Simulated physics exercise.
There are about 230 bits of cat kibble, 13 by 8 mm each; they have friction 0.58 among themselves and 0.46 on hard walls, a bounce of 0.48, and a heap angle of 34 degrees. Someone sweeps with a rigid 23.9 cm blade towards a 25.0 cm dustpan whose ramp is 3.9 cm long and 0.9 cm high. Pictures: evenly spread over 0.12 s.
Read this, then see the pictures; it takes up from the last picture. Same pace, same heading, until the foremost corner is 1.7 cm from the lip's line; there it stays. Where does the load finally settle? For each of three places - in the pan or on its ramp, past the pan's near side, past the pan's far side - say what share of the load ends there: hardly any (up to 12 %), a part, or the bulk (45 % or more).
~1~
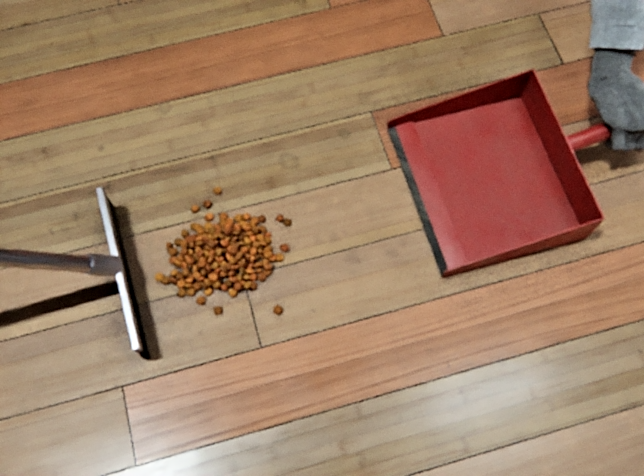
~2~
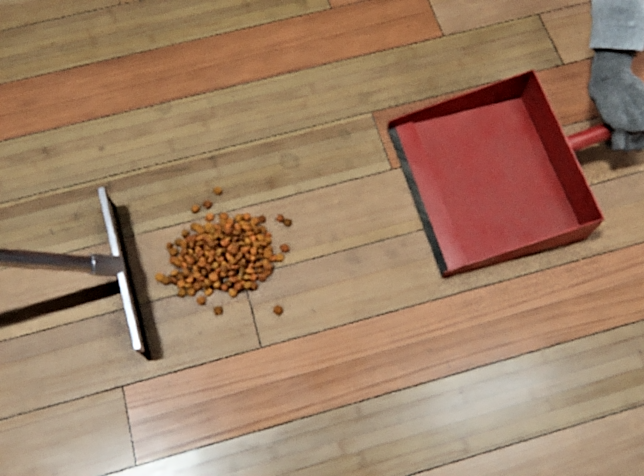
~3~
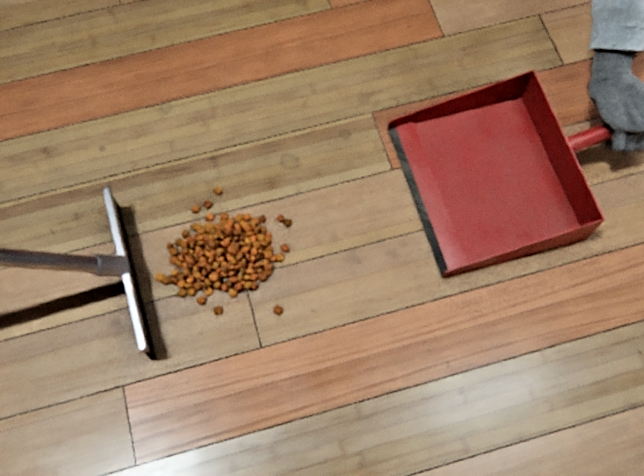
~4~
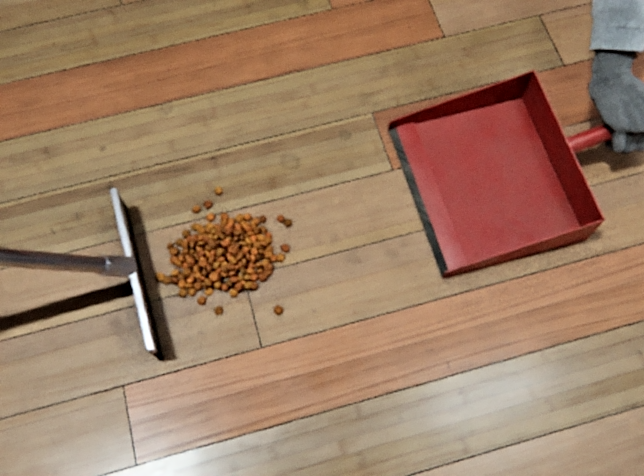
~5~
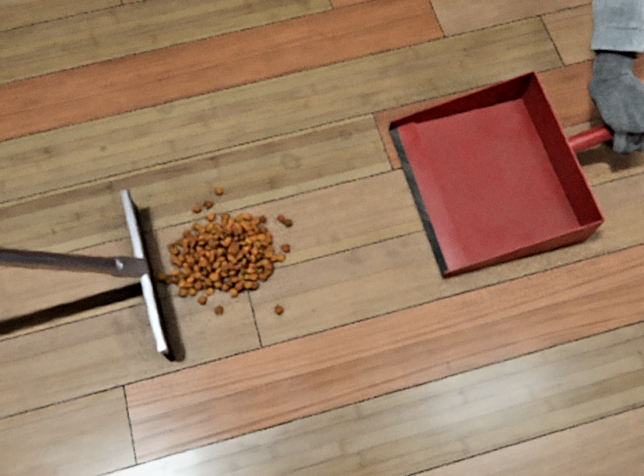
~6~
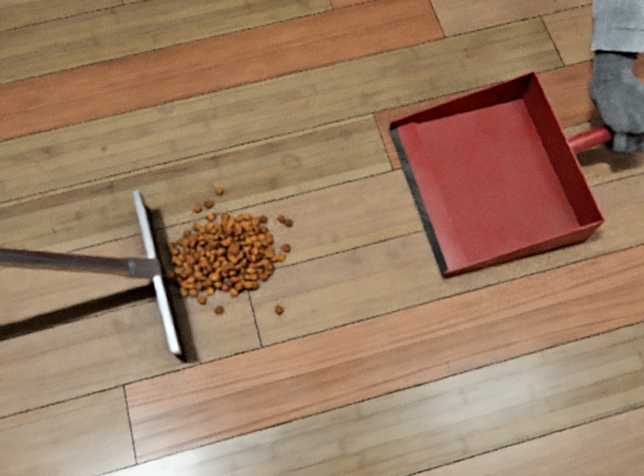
In the pan or on its ramp: A part; past the pan's near side: A part; past the pan's far side: Hardly any.
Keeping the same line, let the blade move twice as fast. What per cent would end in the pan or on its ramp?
Roughly 35 in a hundred.
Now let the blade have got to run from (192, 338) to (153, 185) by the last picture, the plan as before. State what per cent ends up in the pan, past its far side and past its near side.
Per cent by place - pan 60, far side 5, near side 5.
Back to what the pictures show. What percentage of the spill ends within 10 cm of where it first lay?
Near 10 per cent.
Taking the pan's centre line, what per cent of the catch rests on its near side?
Estimate: Close to 100 %.
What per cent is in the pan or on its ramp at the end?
Around 20 in a hundred.
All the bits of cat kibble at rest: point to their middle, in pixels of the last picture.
Estimated resting centre: Around (424, 237).
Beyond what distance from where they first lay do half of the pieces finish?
About 28 cm.
Then, 0.26 s after the last picture, middle of the blade 20 cm from the lip; 0 % over the lip, far side 0 %, near side 5 %.
Then, 0.43 s after the last picture, middle of the blade 9 cm from the lip; 0 % over the lip, far side 0 %, near side 15 %.
Then, 0.73 s after the last picture, middle of the blade 2 cm from the lip; 20 % over the lip, far side 0 %, near side 30 %.
In the end, pan 20 %, near side 30 %, far side 0 %, in front of the lip or behind the blade 55 %.
